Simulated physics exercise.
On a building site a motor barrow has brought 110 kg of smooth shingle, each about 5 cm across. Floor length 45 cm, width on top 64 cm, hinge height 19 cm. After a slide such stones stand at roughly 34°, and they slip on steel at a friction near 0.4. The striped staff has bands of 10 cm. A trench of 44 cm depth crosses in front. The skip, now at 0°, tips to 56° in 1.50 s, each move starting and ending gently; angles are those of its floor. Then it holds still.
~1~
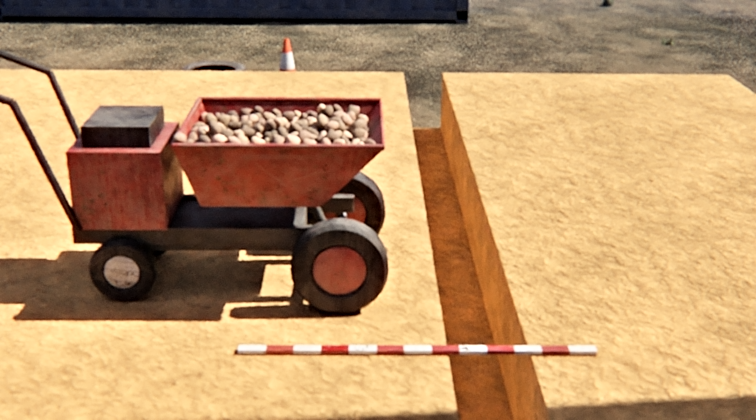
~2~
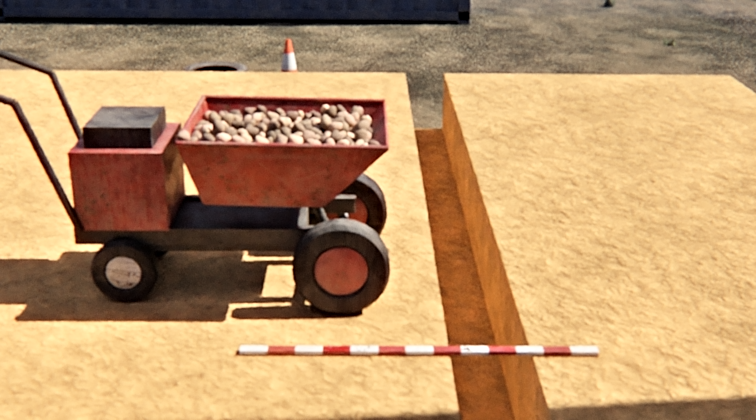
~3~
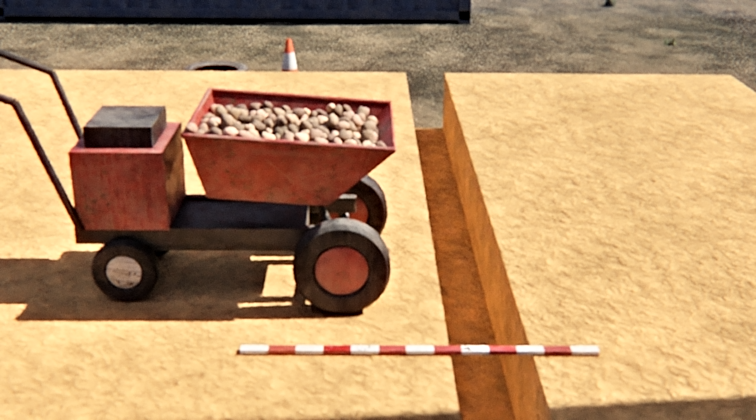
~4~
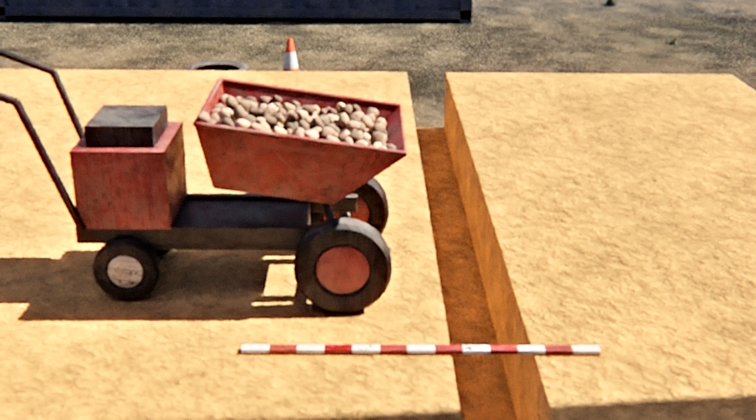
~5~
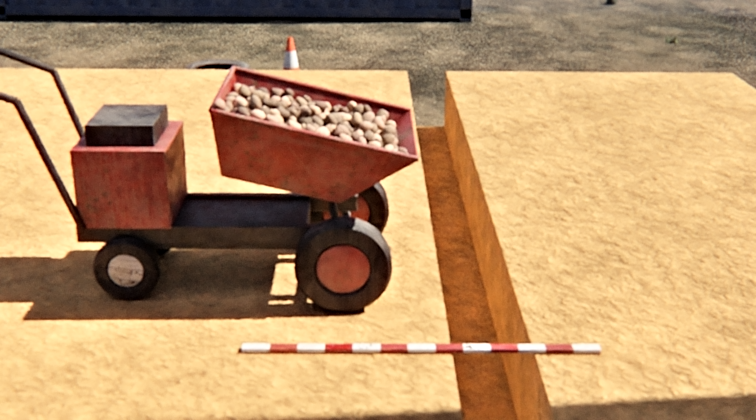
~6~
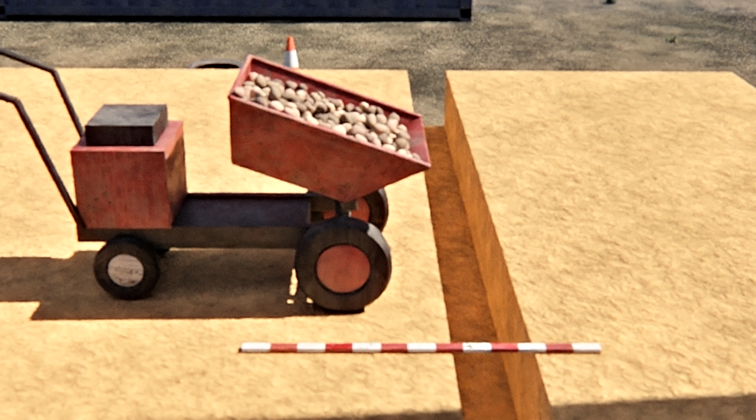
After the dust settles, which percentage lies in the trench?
About 63 per cent.
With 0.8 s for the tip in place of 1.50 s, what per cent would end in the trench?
Then about 50 per cent.
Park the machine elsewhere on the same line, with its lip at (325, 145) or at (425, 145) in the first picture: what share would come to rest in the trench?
Near 85 per cent from the first place, 25 from the second.
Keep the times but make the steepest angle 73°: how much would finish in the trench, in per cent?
In that case some 45 per cent.
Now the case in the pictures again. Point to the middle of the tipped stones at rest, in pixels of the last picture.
Around (492, 343).
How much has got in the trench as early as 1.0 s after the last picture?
About 20 per cent by then.
Then, 0.5 s after the last picture the floor is at 47°, 100 % in the skip; the foremost stones are at (467, 181).
Then, 1.0 s after the last picture the floor is at 56°, 70 % in the skip, 19 % in the trench, 11 % past the trench; the foremost stones are at (563, 282).
Then, 1.4 s after the last picture the floor is at 56°, 43 % in the skip, 27 % in the trench, 30 % past the trench; the foremost stones are at (642, 269).
Then, 3.3 s after the last picture the floor is at 56°, 5 % in the skip, 63 % in the trench, 32 % past the trench; the foremost stones are at (704, 263).
